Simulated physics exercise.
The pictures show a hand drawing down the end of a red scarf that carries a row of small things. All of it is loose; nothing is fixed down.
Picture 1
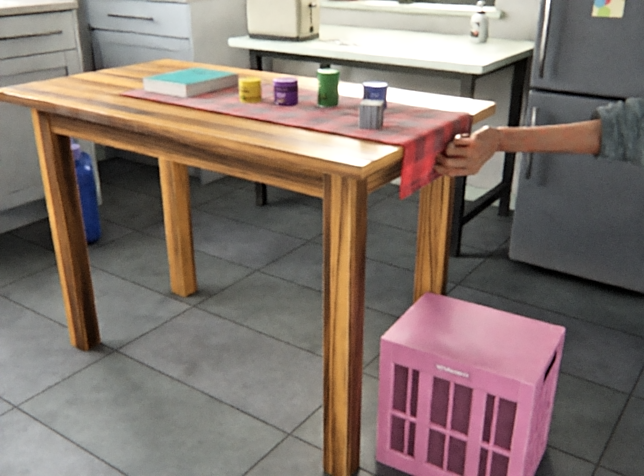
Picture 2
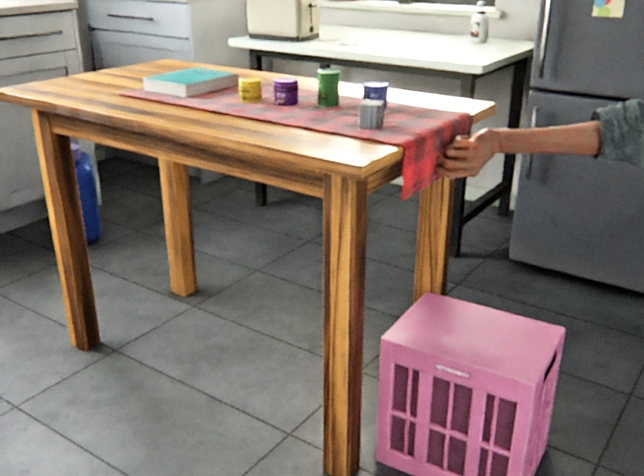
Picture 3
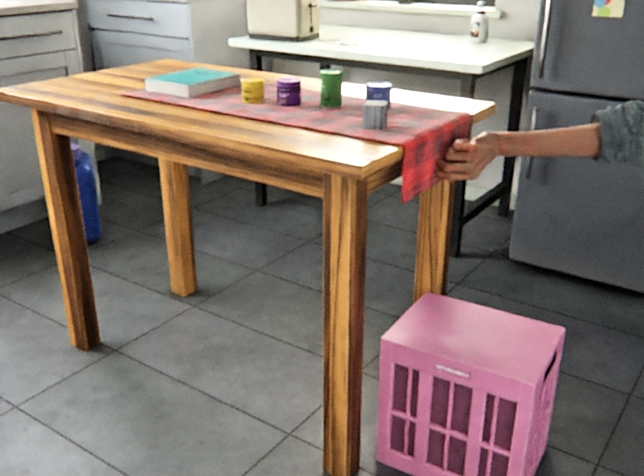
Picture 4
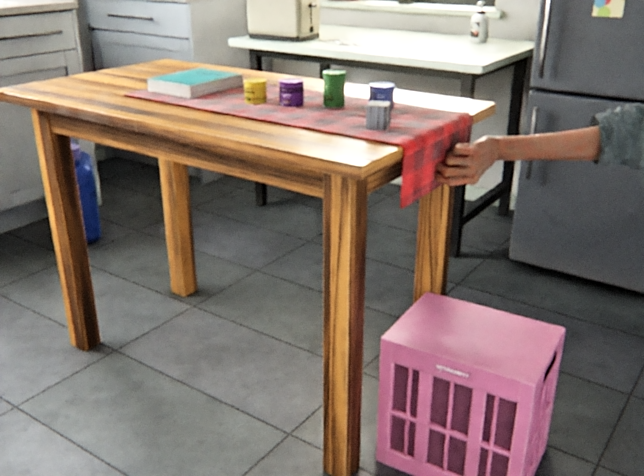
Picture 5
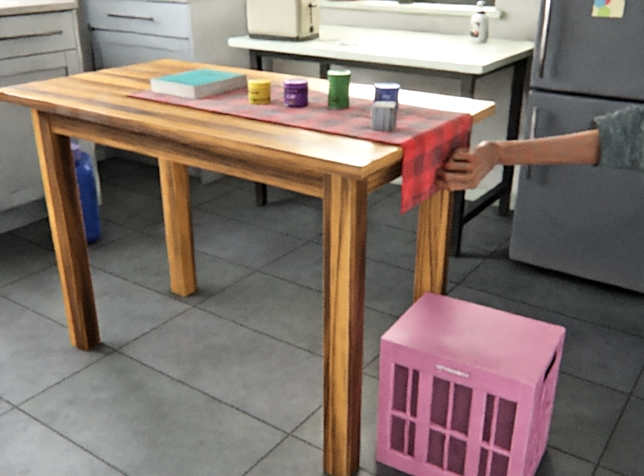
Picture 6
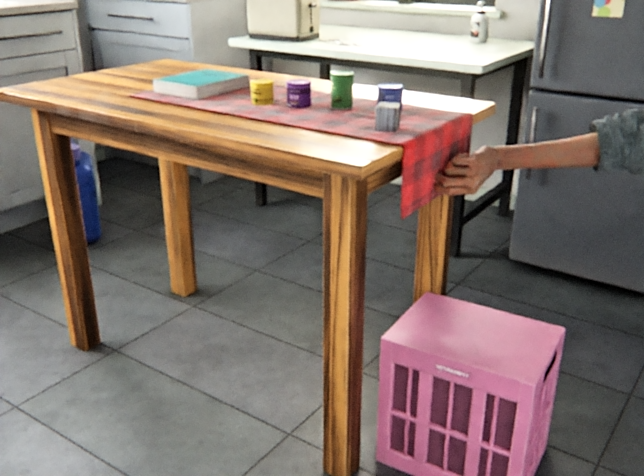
A hand slowly drawing down the end of a red checked cloth on a wooden table, small pots shifting slightly right with it.
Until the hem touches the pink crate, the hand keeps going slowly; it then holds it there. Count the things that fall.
The number that falls is three.
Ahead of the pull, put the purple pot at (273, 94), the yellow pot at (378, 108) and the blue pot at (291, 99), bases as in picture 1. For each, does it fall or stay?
Here's how it goes: The purple pot remains in place, the yellow pot leaves the top and the blue pot remains in place.
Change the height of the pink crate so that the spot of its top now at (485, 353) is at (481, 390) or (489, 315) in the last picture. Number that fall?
If so, 4 and 2.
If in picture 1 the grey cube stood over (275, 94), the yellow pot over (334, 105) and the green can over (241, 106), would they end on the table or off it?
Outcome: Grey cube keeps its perch; yellow pot is gone; green can keeps its perch.
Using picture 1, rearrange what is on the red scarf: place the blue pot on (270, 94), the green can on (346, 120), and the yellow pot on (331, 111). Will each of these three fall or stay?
The blue pot stays put, the green can ends up off, the yellow pot ends up off.
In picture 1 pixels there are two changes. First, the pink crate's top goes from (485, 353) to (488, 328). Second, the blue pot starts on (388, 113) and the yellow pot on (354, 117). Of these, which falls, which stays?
Note: Blue pot lost; yellow pot lost.
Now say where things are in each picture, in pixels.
Hem (400, 199); grey cube (372, 102); blue pot (375, 84); green can (328, 71); purple pot (286, 79); yellow pot (250, 79); top of the crate (485, 353), in the first picture.
Hem (401, 200); grey cube (372, 102), in the second picture.
Hem (402, 204); blue pot (379, 84), in the third picture.
Hem (401, 208); green can (334, 71); top of the crate (485, 353), in the fourth picture.
Hem (400, 214); purple pot (296, 81), in the fifth picture.
Hem (402, 219); grey cube (388, 105); blue pot (391, 86); green can (342, 72); purple pot (299, 81); yellow pot (262, 81), in the sixth picture.
A little later, hem near (434, 261); grey cube gone.
Next, hem on the crate; grey cube, blue pot and green can gone.
When it is over, hem on the crate; grey cube, blue pot and green can gone. It carries off three.
